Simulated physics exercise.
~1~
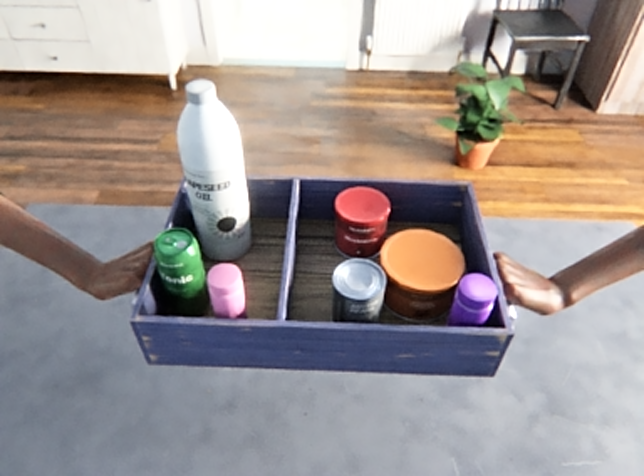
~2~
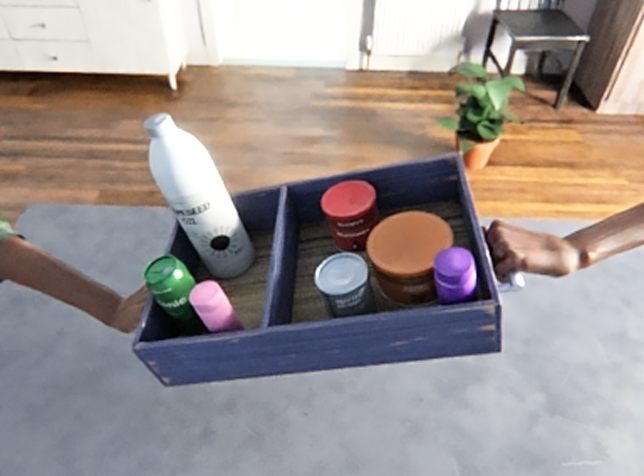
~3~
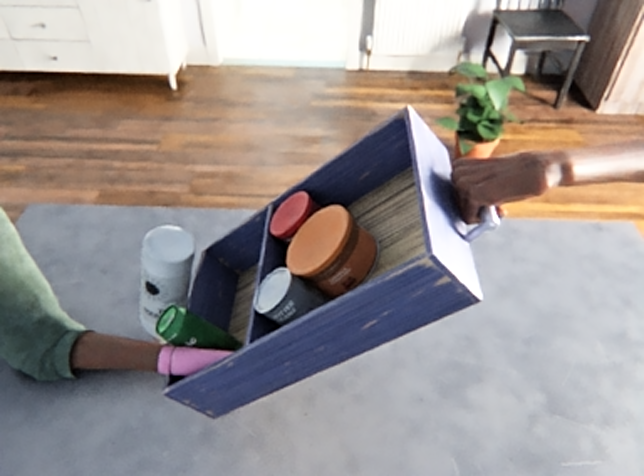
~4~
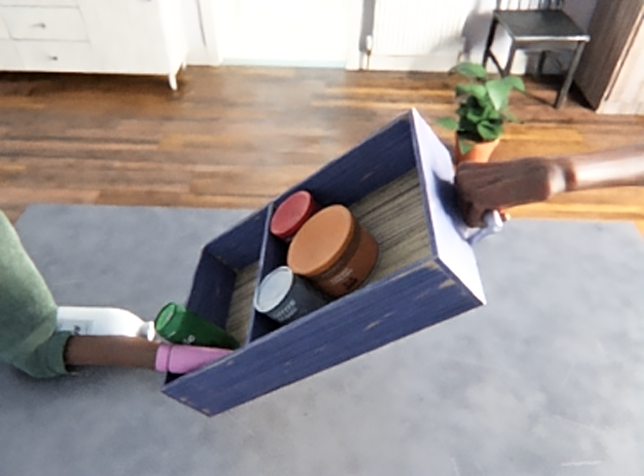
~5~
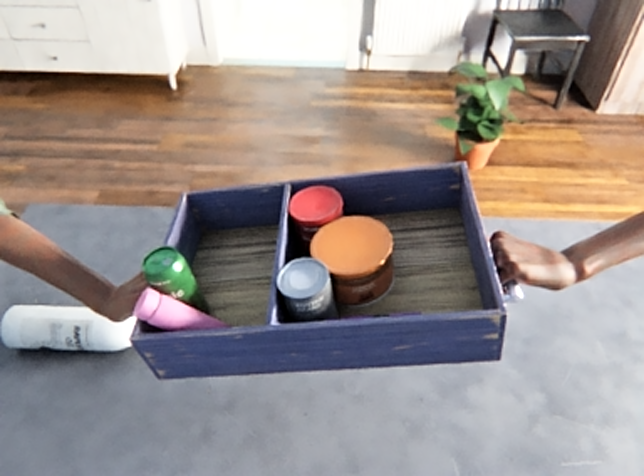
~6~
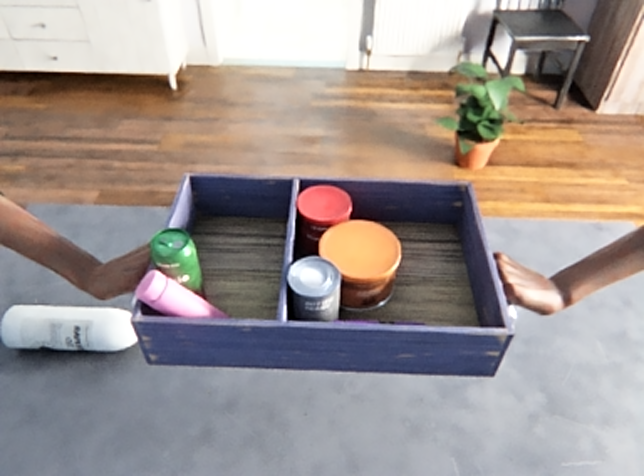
To begin with, two hands hold a blue wooden crate level, with a tall white bottle, a green can and a pink shaker left of the divider, and a red tin, a grey tin, an orange tub and a purple shaker to its right. The crate tips steeply down to the left, and the tins and tub slide towards the divider. The white bottle topples out over the left side and comes to rest on the grey surface. The hands then level the crate again. Inside, the green can stands upright, while the pink shaker leans and the purple one lies down, barely visible.
